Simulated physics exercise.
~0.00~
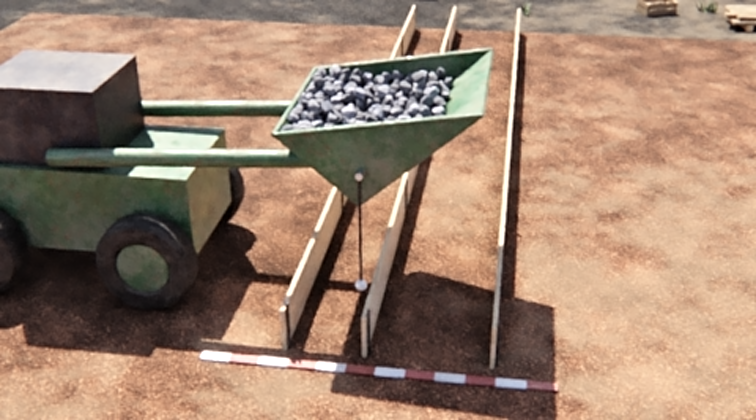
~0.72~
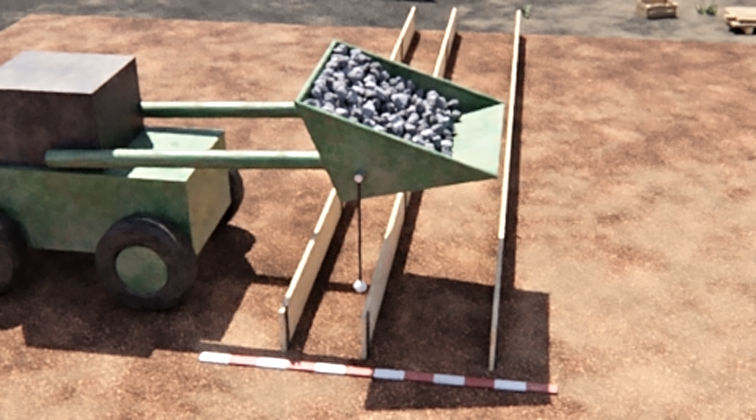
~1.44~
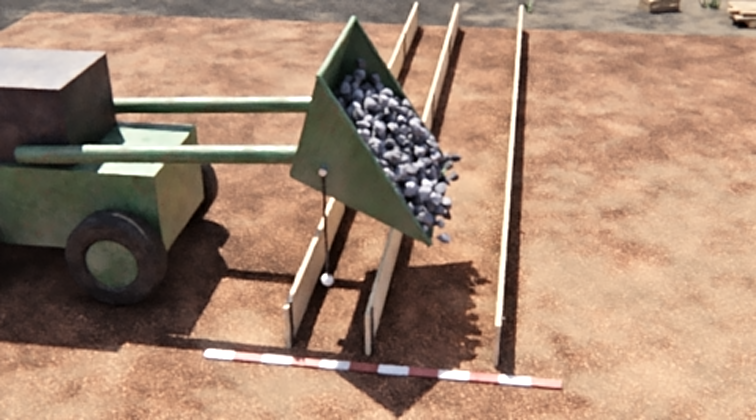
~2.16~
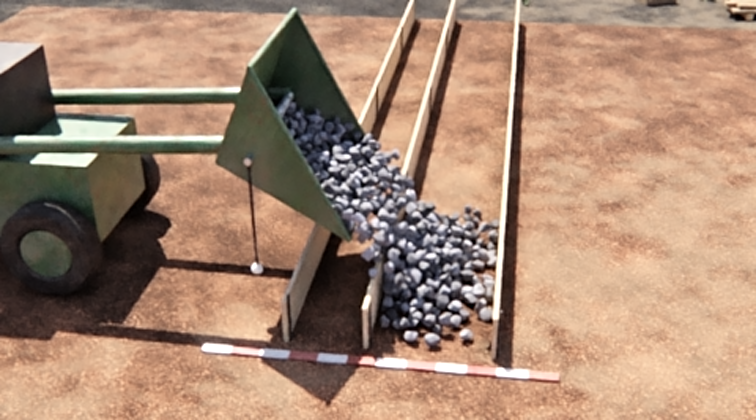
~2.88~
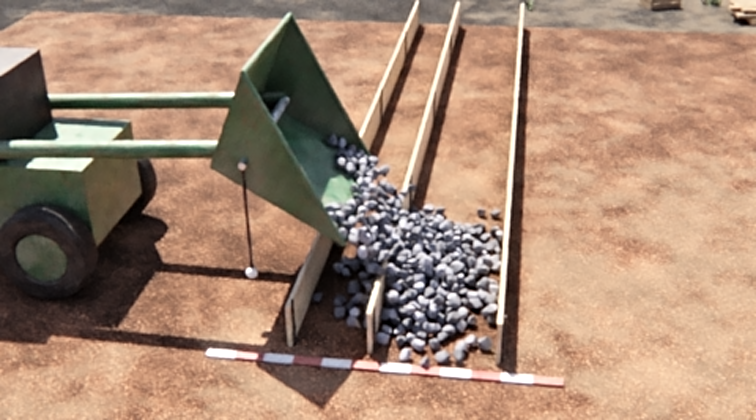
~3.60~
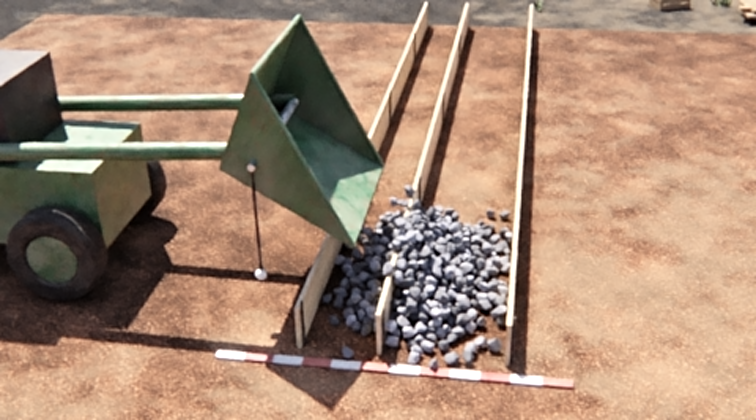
A green loader tips its raised bucket of grey crushed rock forward while backing left, and the stones slide out between wooden boards on reddish ground, ending with the bucket empty and the pile mostly in the right bay, the rest in the left.
